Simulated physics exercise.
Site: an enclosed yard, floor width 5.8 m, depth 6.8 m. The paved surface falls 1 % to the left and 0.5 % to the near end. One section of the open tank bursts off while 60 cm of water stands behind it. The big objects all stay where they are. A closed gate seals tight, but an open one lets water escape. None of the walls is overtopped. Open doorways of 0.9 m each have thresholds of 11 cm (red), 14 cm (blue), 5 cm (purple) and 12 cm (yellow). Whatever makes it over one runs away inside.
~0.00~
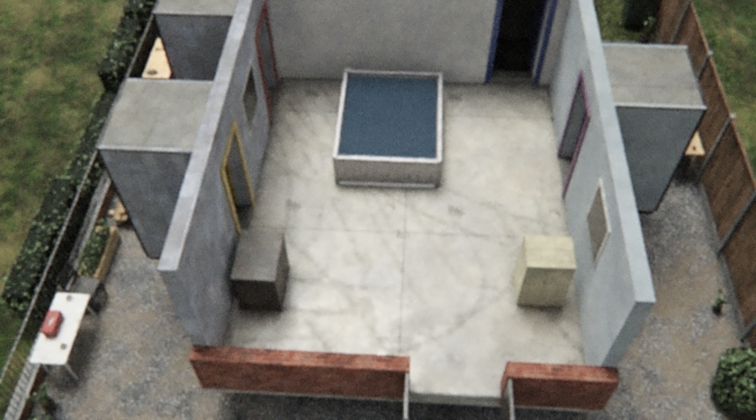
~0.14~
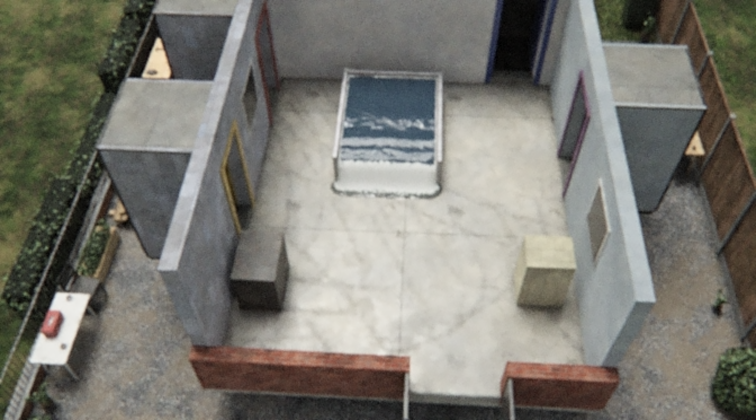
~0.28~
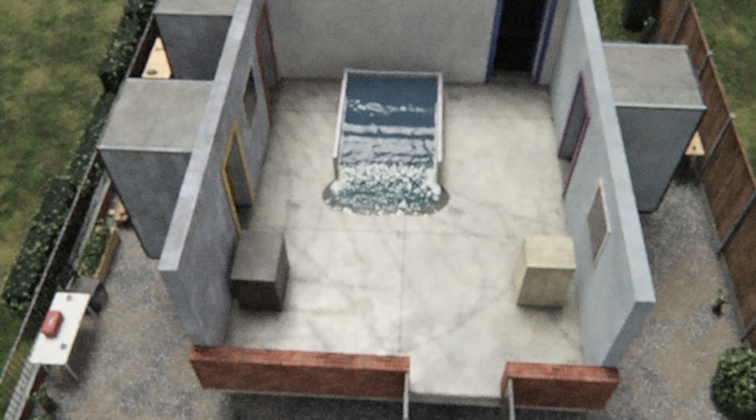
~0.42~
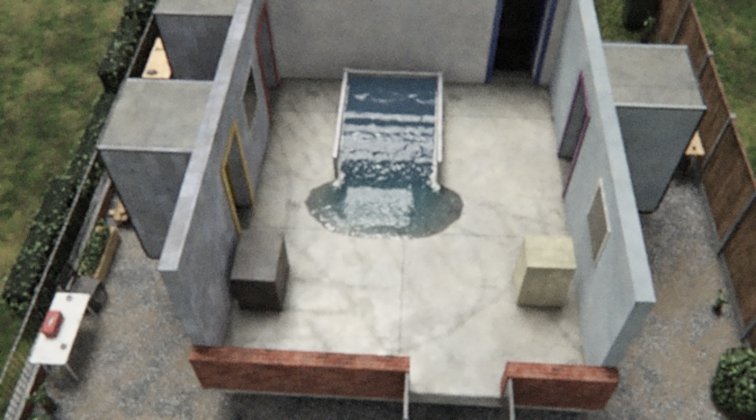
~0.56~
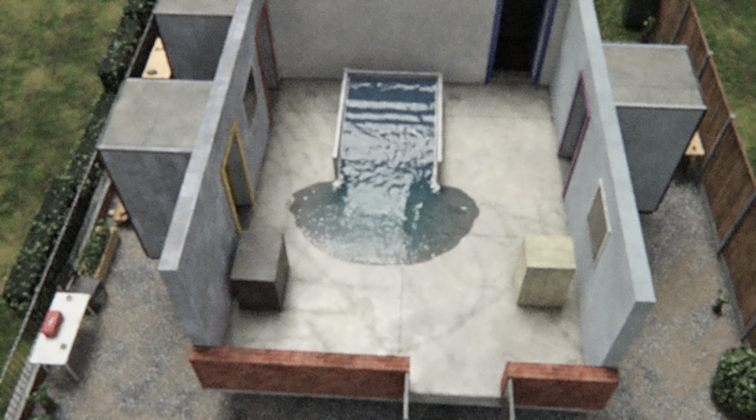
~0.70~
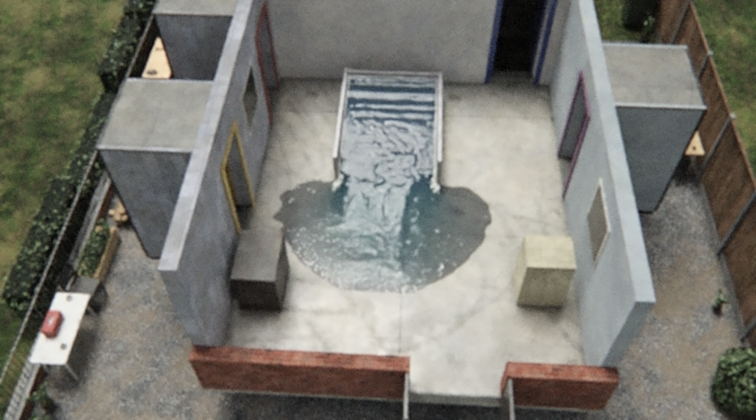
In a roofless walled yard with a pale paved floor, a rectangular open tank of still, dark water stands near the back wall. Its near side gives way and water pours out, foaming at first, then spreads toward the viewer in a widening rounded pool, reaching close to the dark block at left.
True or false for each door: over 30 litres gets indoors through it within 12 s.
Red door - false, blue door - false, purple door - false, yellow door - false.
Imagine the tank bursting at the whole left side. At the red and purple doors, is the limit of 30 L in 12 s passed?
Log - red: Threshold topped, purple: Threshold not reached.
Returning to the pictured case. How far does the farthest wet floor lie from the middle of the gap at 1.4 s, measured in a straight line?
Distance: Approx. 4.2 m.
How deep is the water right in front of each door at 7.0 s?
Door by door, in cm: Red reads 2, blue reads 0, purple reads 2, yellow reads 9.
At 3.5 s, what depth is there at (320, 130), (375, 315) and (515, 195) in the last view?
0, 5, 0 cm.
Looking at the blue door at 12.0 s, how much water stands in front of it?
The depth there is near 6.0 cm.
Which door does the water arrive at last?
That would be the blue door, last of all.
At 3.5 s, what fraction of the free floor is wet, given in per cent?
I'd guess around 60 %.
After 1.4 s water covers 45 % of the floor and is deepest (26 cm) near (362, 188); red door not reached, blue door not reached, purple door not reached, yellow door 2 cm at the sill, 0 L in.
After 2.2 s water covers 50 % of the floor and is deepest (32 cm) near (289, 361); red door not reached, blue door not reached, purple door not reached, yellow door 9 cm at the sill, 0 L in.
After 3.5 s water covers 60 % of the floor and is deepest (34 cm) near (232, 308); red door not reached, blue door not reached, purple door not reached, yellow door 7 cm at the sill, 0 L in.
After 7.0 s water covers 85 % of the floor and is deepest (13 cm) near (543, 384); red door 2 cm at the sill, 0 L in, blue door not reached, purple door 2 cm at the sill, 0 L in, yellow door 9 cm at the sill, 2 L in.
After 12.0 s water covers 95 % of the floor and is deepest (10 cm) near (231, 369); red door 8 cm at the sill, 0 L in, blue door 6 cm at the sill, 0 L in, purple door 2 cm at the sill, 0 L in, yellow door 7 cm at the sill, 2 L in.
